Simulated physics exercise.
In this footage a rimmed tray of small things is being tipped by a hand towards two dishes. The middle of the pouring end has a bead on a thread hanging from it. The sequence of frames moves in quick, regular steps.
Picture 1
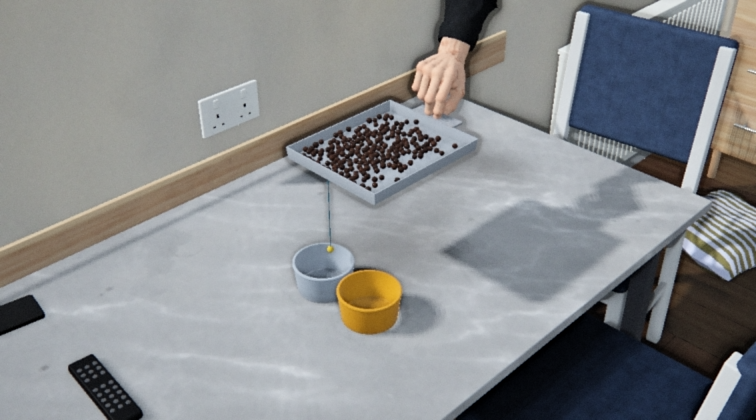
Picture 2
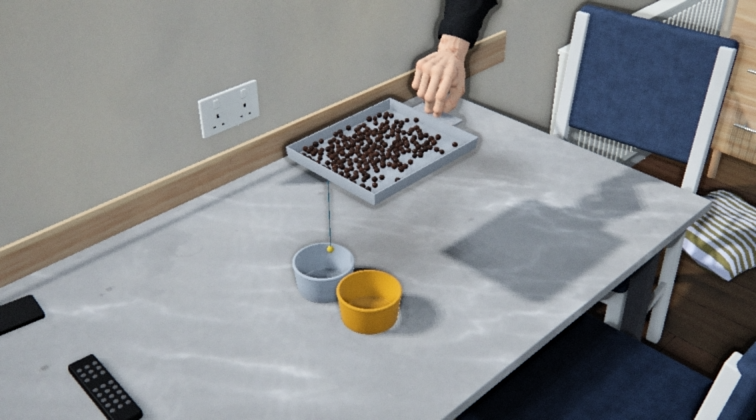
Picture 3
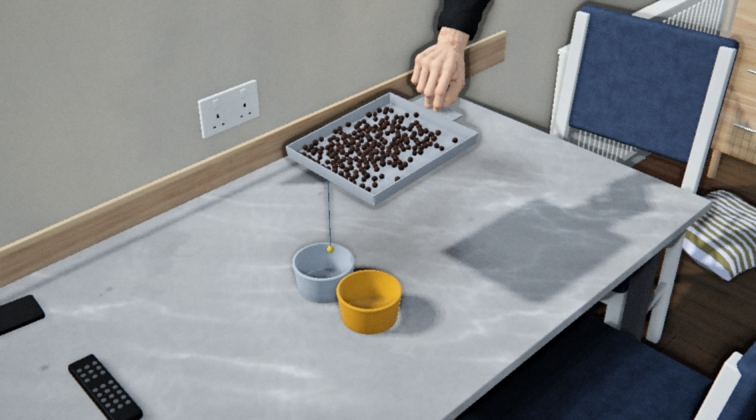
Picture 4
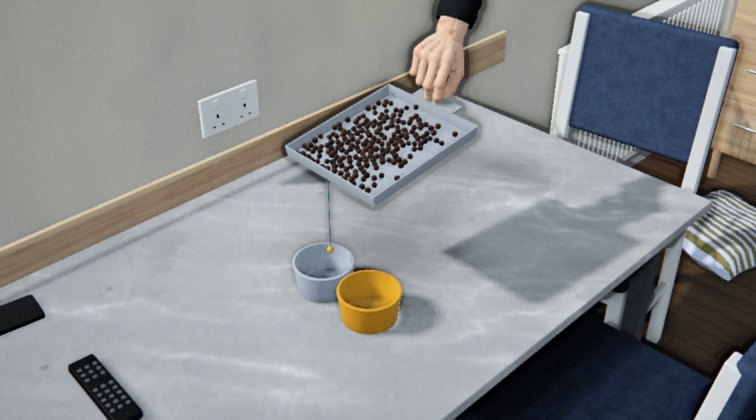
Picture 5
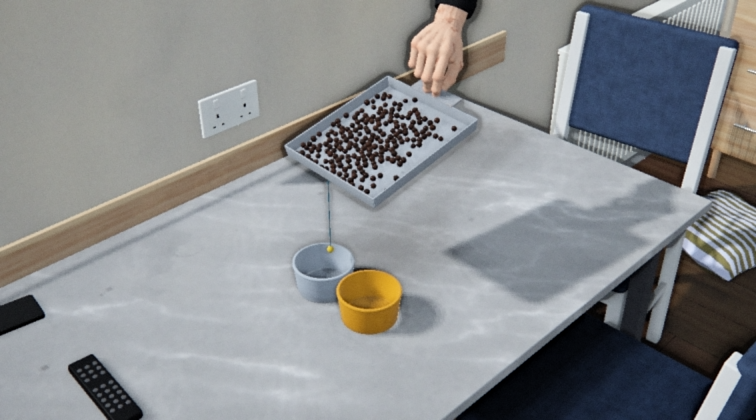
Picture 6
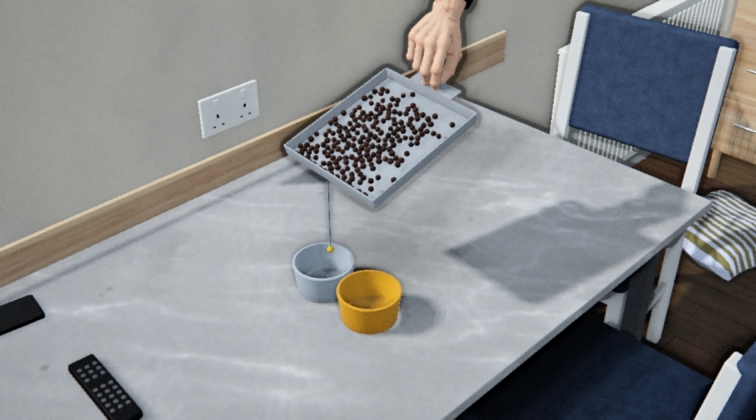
A hand in a dark sleeve slowly raises the handle end of a grey rimmed tray of dark brown balls, tilting it gradually towards the near edge, while the balls shift only slightly. Below hang a thread and small yellow bead, above a pale blue-grey dish beside a mustard-yellow one. The still camera looks down on a marbled grey table with black remotes at left, a wall socket behind and blue chairs at right.
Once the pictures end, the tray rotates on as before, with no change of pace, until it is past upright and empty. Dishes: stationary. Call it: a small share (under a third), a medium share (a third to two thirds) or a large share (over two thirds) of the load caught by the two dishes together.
Medium.
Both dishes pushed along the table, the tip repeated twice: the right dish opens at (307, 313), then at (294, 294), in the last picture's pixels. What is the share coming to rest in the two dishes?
In order: 10 percent and 20 percent.
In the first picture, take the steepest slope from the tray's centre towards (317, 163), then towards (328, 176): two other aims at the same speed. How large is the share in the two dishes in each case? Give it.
Shares, approx.: 0 %, then 10 %.
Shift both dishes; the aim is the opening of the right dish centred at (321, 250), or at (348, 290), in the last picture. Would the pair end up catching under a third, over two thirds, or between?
For the first spot it's under a third, and for the next one it's over two thirds.
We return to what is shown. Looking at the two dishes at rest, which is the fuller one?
The rightmost one.
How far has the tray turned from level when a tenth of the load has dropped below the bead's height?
It is at around 95 degrees.
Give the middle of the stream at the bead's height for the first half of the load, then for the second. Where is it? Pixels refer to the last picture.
Roughly at (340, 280) first, and then at (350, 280).
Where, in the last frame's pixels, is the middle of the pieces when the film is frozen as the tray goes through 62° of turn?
Mark it at roughly (346, 158) in the final frame.
Soon, tray tipped steeply; nearly all on the tray; a stray few in the air.
A while on, tray tipped past a quarter turn; about a quarter on the tray; about a quarter in the right dish; a stray few in the left dish; about a quarter outside both; about a third in the air.
Towards the end, tray tipped past a quarter turn; about half in the right dish; a small part in the left dish; about half outside both.
Finally, tray tipped past a quarter turn; about half in the right dish; a small part in the left dish; about half outside both.
